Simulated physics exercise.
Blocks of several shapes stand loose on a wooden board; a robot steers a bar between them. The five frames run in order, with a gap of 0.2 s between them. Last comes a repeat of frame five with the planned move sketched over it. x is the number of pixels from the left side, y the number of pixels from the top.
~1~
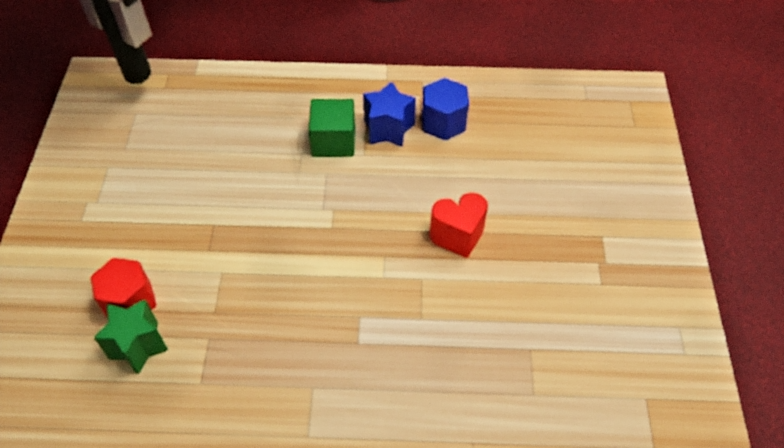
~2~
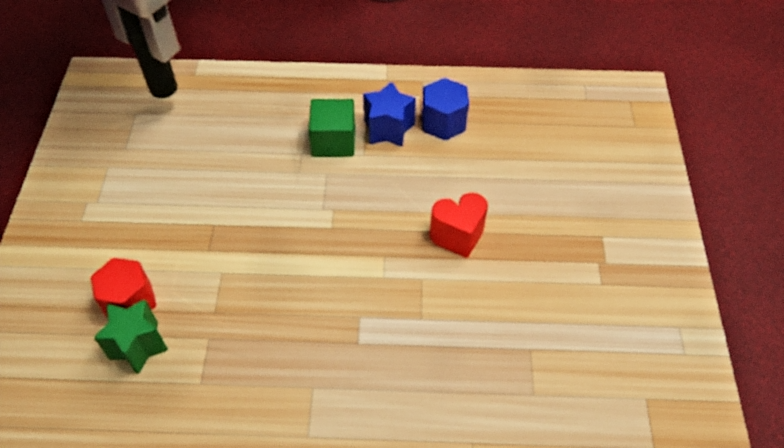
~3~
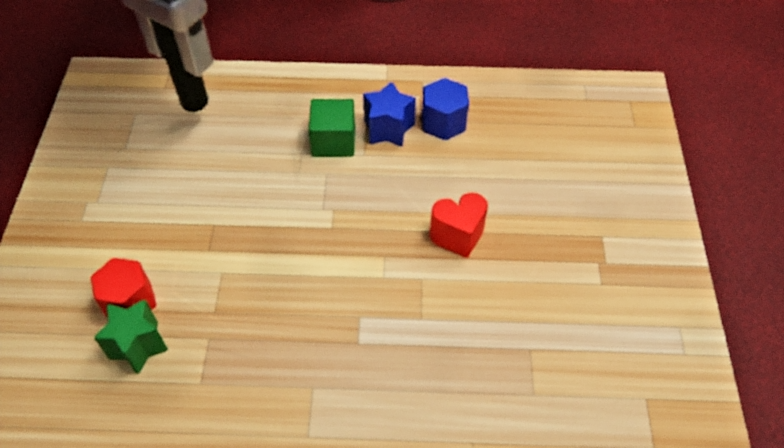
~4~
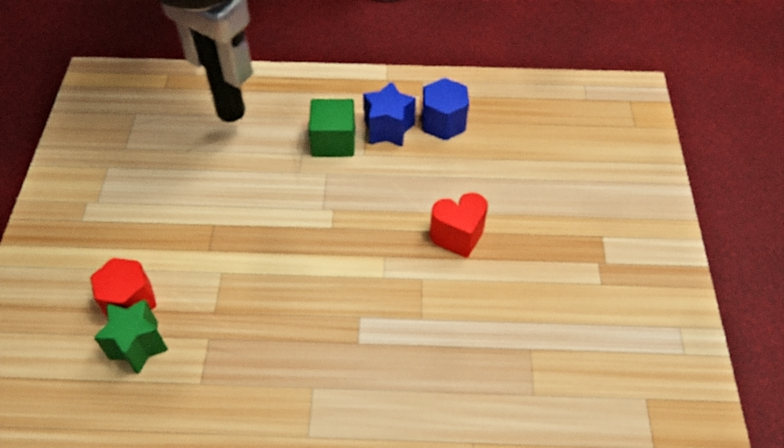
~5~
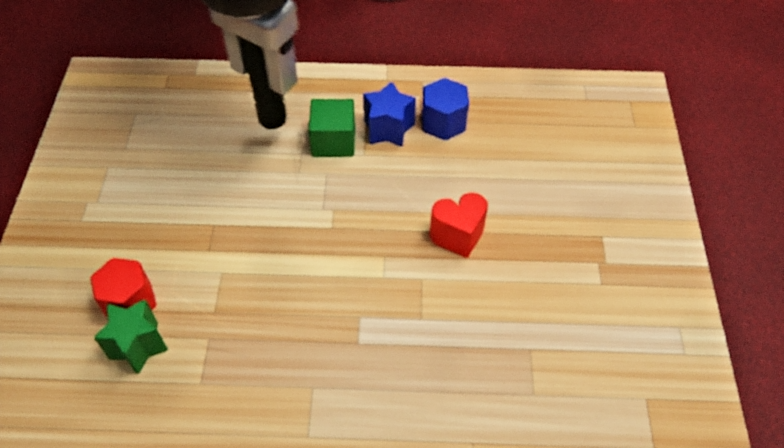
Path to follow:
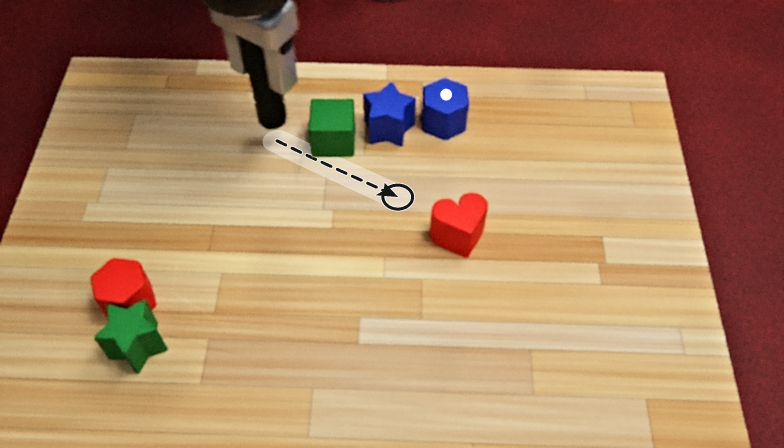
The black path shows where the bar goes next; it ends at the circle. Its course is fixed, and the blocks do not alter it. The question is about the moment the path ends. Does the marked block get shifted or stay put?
It is still on its spot.
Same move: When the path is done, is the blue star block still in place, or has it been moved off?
When the path is over, the blue star block has left its spot.
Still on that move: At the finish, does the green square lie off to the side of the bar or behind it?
It seems so.
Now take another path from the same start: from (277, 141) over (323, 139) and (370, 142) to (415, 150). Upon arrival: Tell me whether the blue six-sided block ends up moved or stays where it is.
By the end it has moved.
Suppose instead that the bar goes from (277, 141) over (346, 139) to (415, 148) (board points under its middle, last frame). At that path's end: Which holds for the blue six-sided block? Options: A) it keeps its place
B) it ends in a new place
The one that fits is B, it ends in a new place.
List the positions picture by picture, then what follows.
The first picture shows tip of the bar at (138, 76), middles of tops, green square at (331, 114), blue star block at (388, 101), blue six-sided block at (446, 95).
The second picture shows bar at (164, 90), nothing pushed.
The third picture shows bar at (195, 103), nothing pushed.
The fourth picture shows bar at (232, 114), nothing pushed.
The fifth picture shows bar at (273, 120), green square at (331, 114), blue star block at (388, 101), blue six-sided block at (446, 95).
The line goes from (277, 141) directly to (398, 197); the dot is on the blue six-sided block.
What follows on the original path. One third of the way, bar at (313, 139); green square at (343, 115), turned 30° anticlockwise.
Two thirds of the way, bar at (355, 158); green square at (366, 123), turned 60° anticlockwise; blue star block at (400, 95), turned 20° anticlockwise.
At the end, bar at (398, 178); green square at (366, 123), turned 60° anticlockwise; blue star block at (400, 95), turned 20° anticlockwise; blue six-sided block unmoved.
